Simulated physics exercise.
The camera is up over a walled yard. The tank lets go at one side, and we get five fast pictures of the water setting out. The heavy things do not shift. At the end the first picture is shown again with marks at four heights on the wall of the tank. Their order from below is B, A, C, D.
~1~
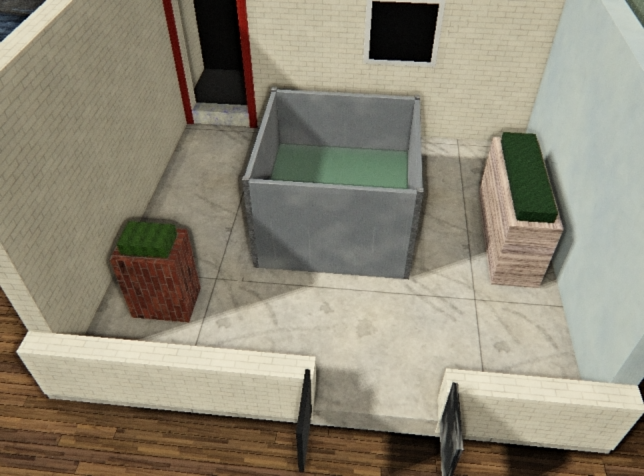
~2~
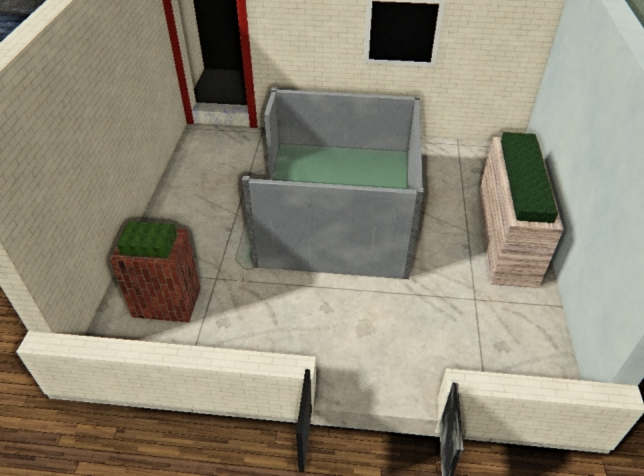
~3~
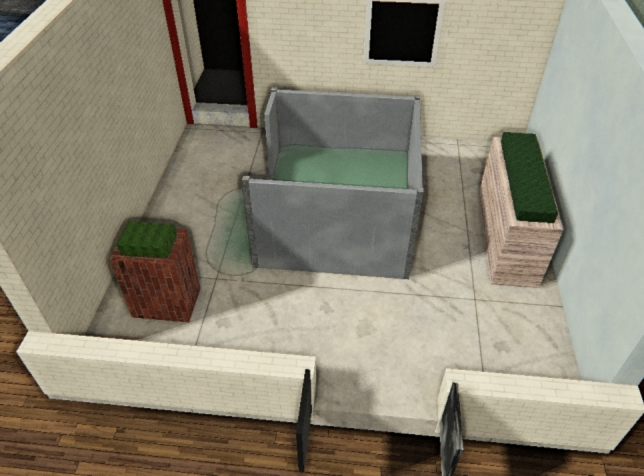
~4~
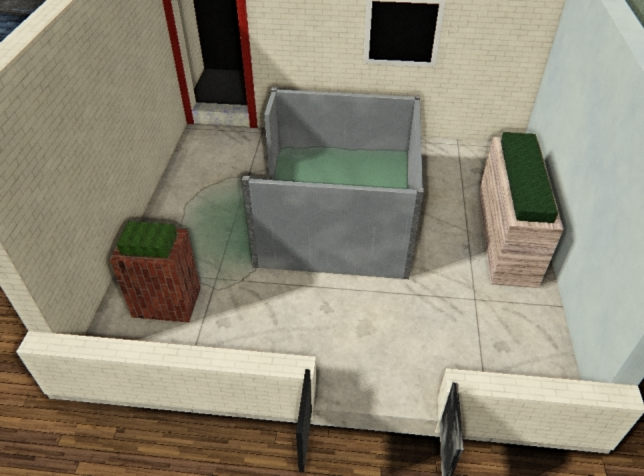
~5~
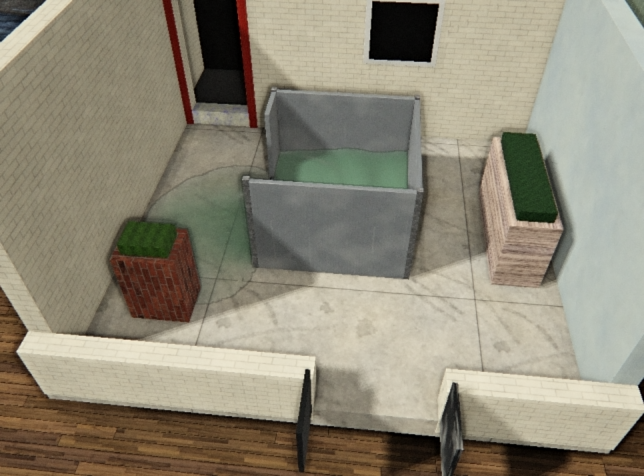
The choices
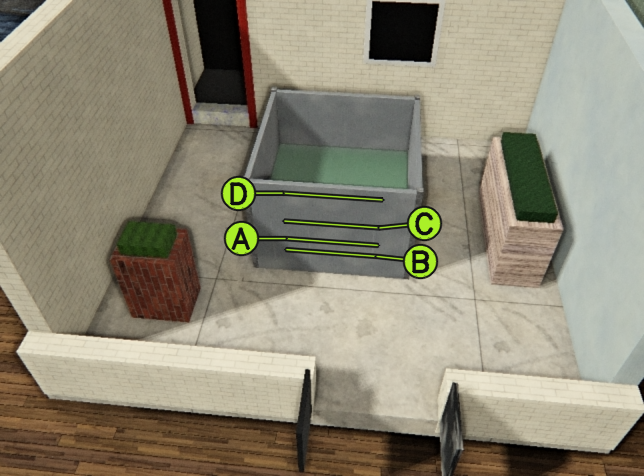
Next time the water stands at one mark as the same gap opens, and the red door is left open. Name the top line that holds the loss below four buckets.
A will do.
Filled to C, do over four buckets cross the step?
Yes, it does.
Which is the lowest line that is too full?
The answer is C.
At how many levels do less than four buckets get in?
Two.
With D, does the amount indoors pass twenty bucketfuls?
Yes.
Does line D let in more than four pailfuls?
Yes, that goes wrong.
In lime, A at (331, 241); B at (331, 253); C at (331, 224); D at (332, 196); from the bottom up B, A, C, D.
With A, a splash gets over, under a bucket.
With B, nothing gets over.
With C, about 9 bucketfuls get in.
With D, dozens of bucketfuls pour in.
